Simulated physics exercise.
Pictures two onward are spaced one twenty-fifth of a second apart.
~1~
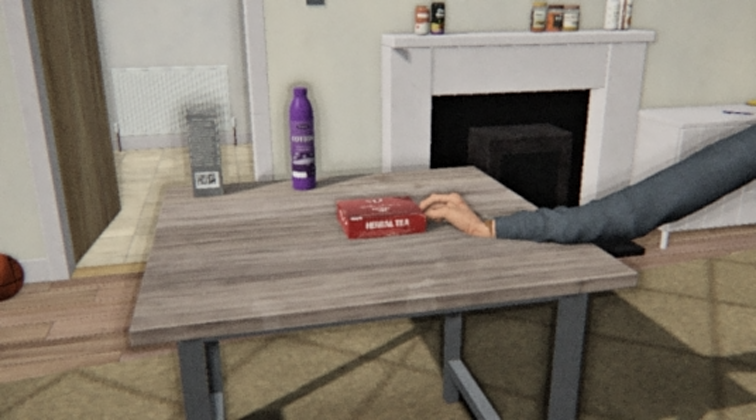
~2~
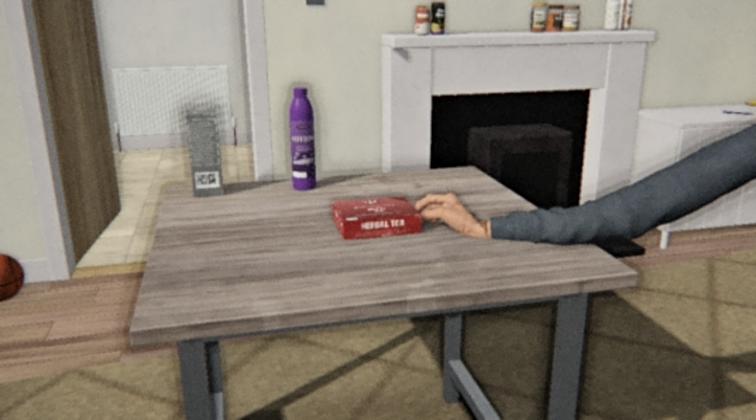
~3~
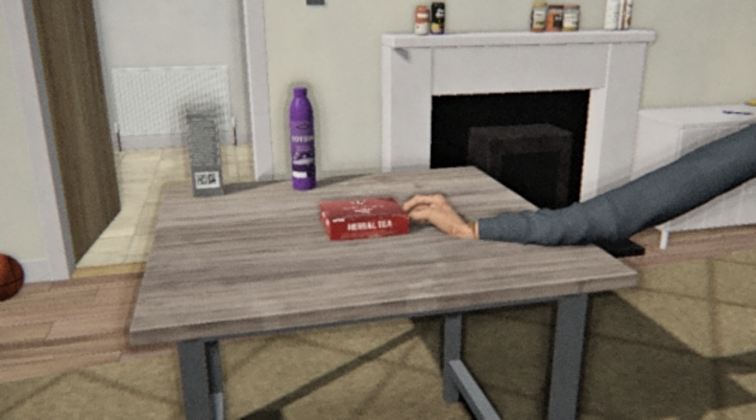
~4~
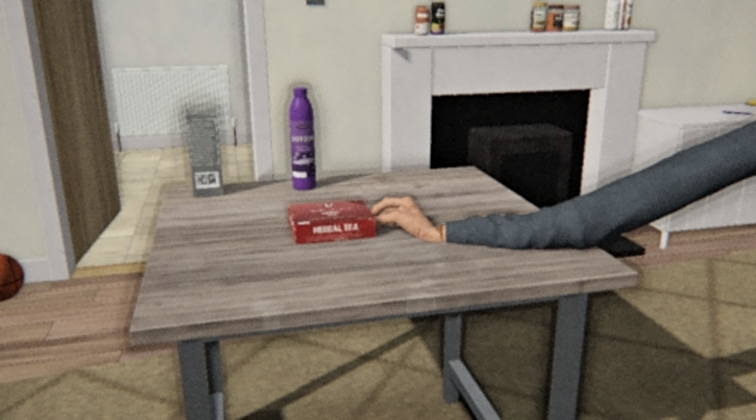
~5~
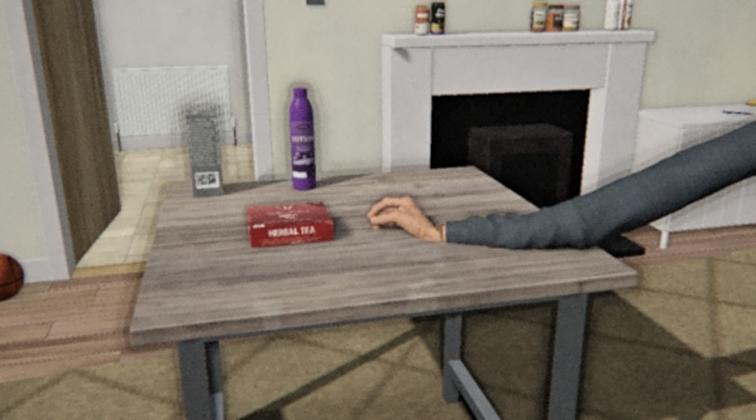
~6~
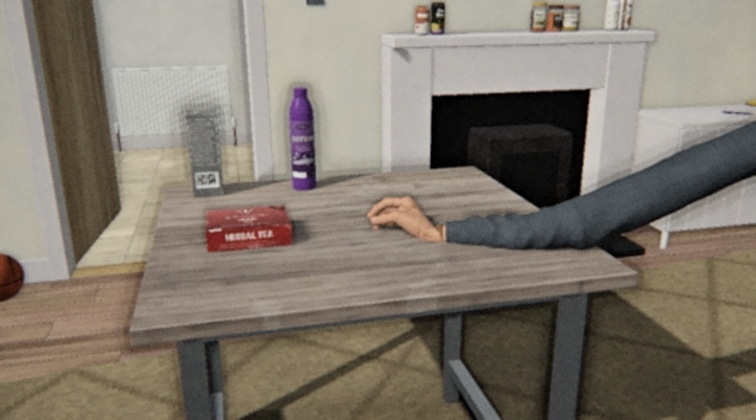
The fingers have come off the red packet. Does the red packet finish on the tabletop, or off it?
The red packet finishes off the table.
Then, 0.20 s past the last view, red packet now off the table.
Then, 0.40 s past the last view, things are still on the move.
Then, 0.60 s past the last view, as before.
Finally, off the table, red packet.
